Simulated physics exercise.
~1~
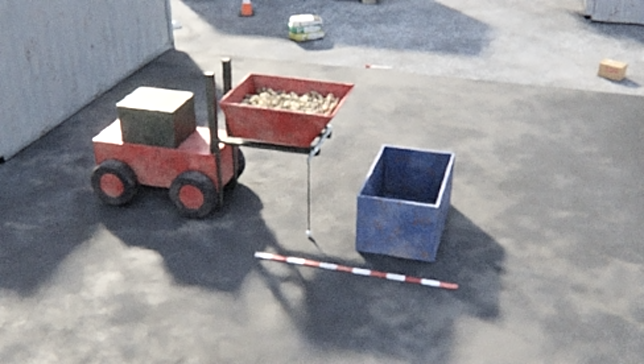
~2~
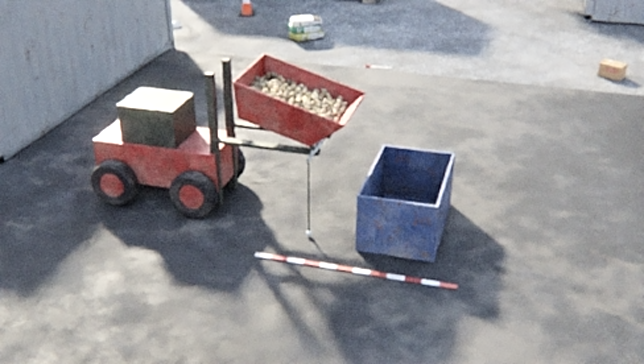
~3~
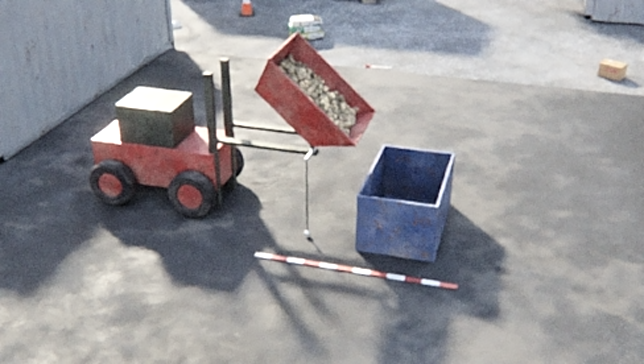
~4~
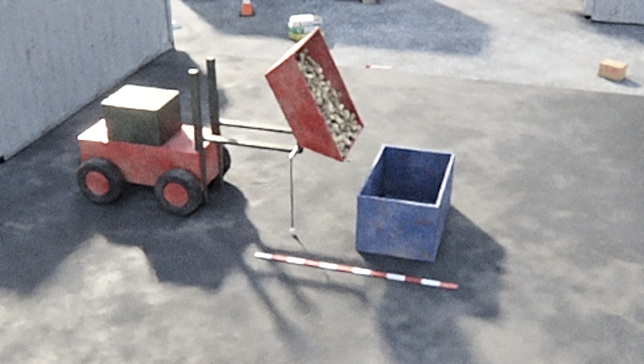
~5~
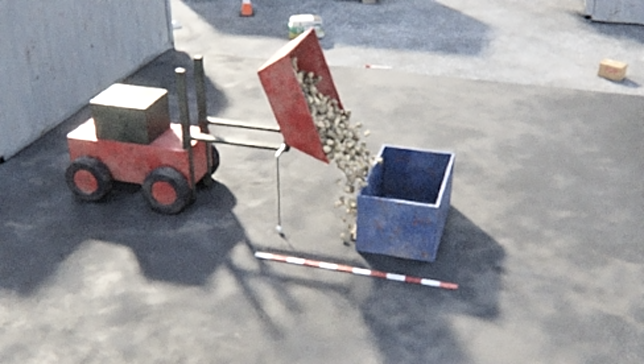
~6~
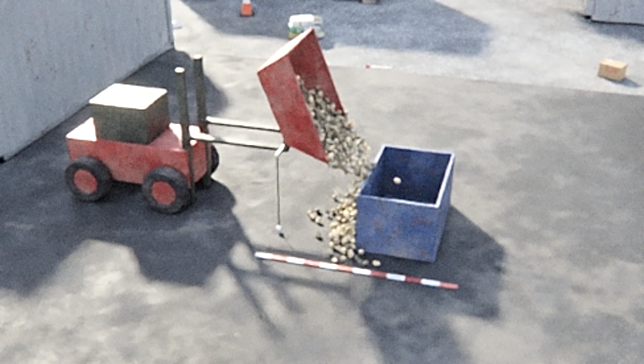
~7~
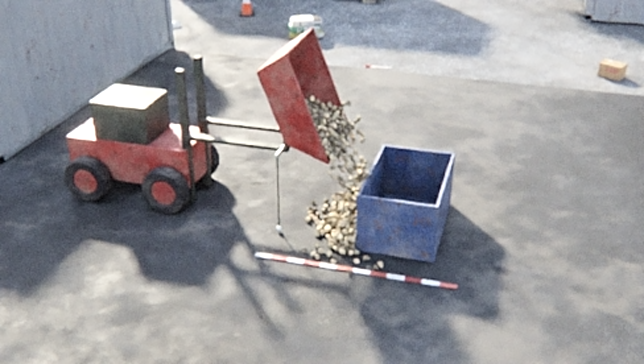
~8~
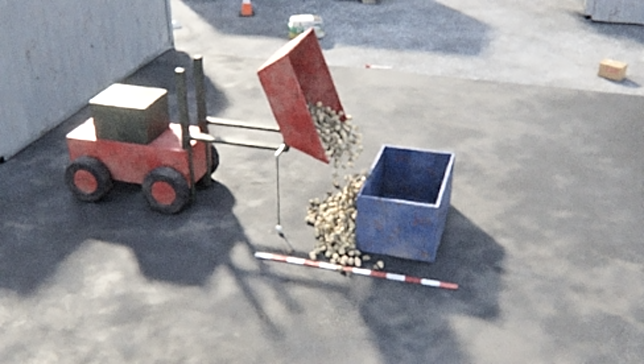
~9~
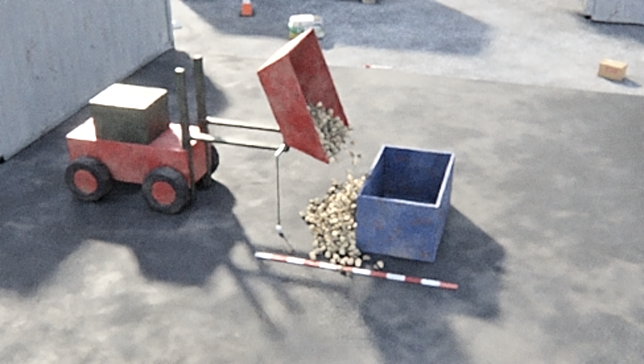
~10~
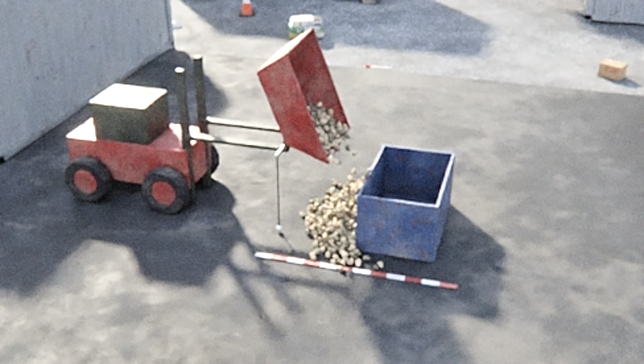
The footage shows a red fork truck tipping a skip of pale stones toward a blue bin while backing away to the left. The stones pour out short of the bin and heap against its near side, leaving some in the steeply tilted, motionless skip.
